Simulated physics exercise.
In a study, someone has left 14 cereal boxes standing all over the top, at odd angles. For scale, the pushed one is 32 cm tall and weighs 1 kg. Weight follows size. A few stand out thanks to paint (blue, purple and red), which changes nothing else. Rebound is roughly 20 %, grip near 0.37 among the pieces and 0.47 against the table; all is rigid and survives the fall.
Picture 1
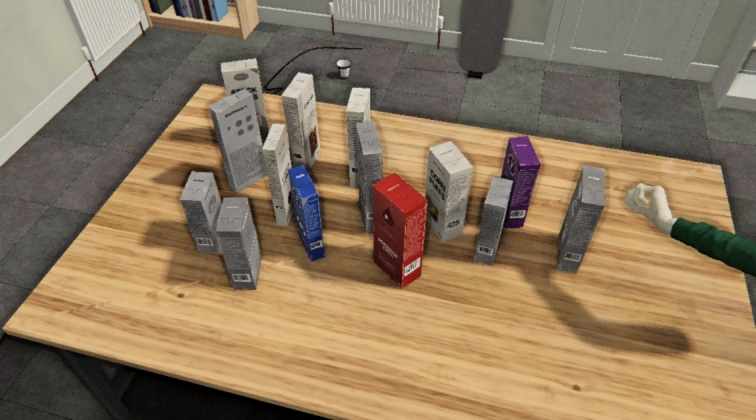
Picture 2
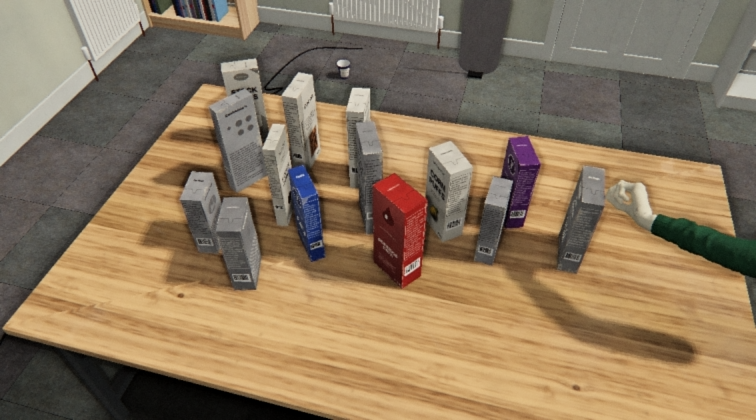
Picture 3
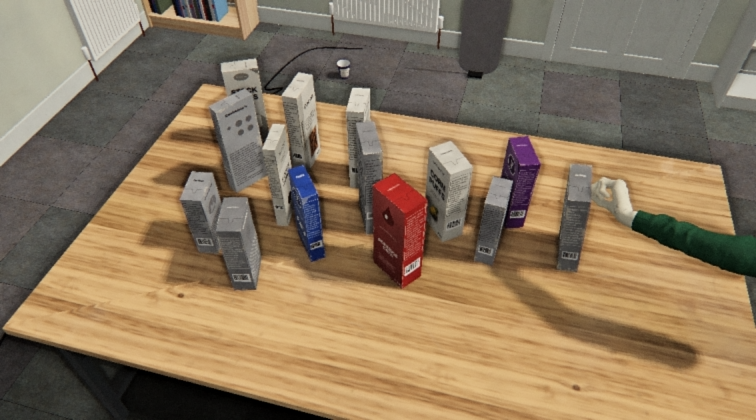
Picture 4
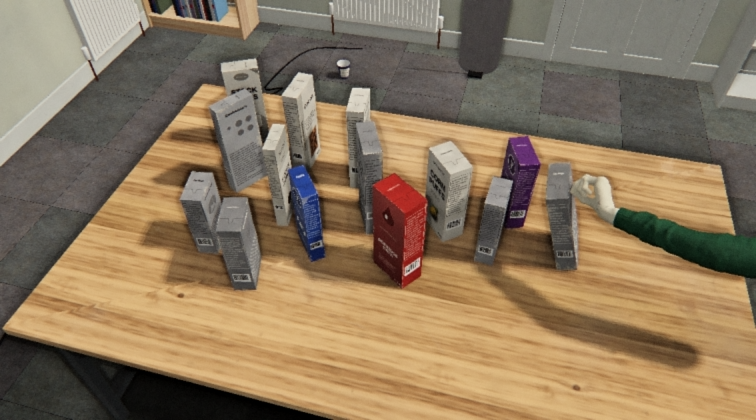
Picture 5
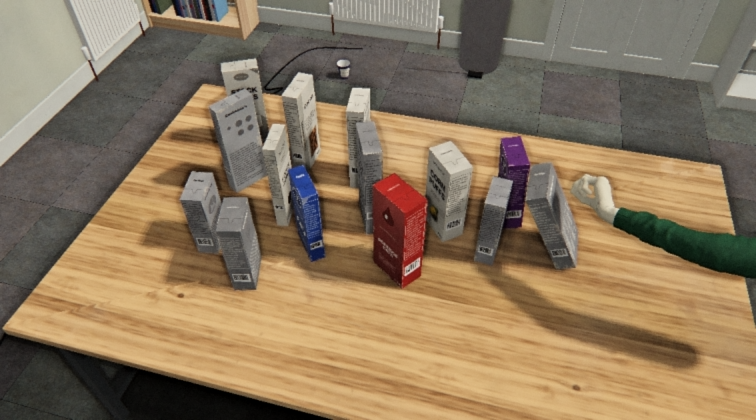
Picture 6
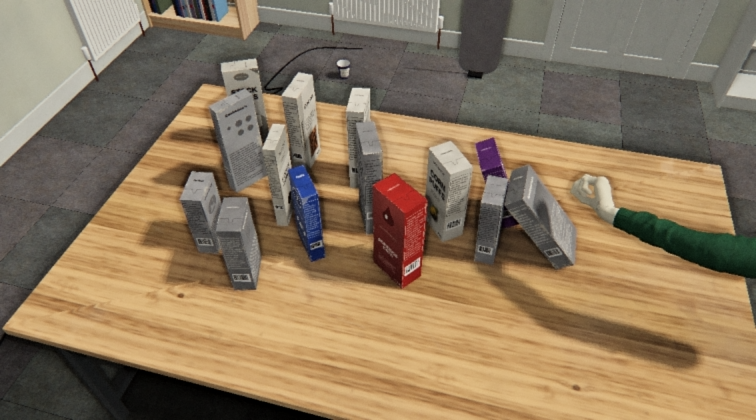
A hand in a green sleeve pushed the rightmost grey box leftward across a wooden table crowded with standing boxes, then stopped, and the grey box tipped left as the purple one leaned over too.
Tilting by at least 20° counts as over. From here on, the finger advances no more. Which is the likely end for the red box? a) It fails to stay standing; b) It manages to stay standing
(a) It fails to stay standing.
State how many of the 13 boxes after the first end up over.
All told, it comes to 8.
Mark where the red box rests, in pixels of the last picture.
Close to (344, 301).
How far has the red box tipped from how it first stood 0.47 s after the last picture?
My estimate is close to 15°.
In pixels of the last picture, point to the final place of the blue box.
I'd point at about (272, 243).
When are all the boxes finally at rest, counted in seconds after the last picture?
Somewhere near 1.5 seconds.
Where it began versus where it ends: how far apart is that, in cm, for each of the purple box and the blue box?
The purple one ends 20 cm from its start and the blue one 20 cm.
Then, 0.47 s on from the sixth picture, 3 of the 13 other boxes over; red box tipped 14°; purple box tipped 62°.
Then, 0.83 s on from the sixth picture, 7 of the 13 other boxes over; red box lying flat; purple box tipped 72°.
Finally, 8 of the 13 other boxes over; red box lying flat; blue box lying flat; purple box tipped 72°. Five left standing. Seen by the last camera, middles, red box near (344, 301), blue box near (272, 243).
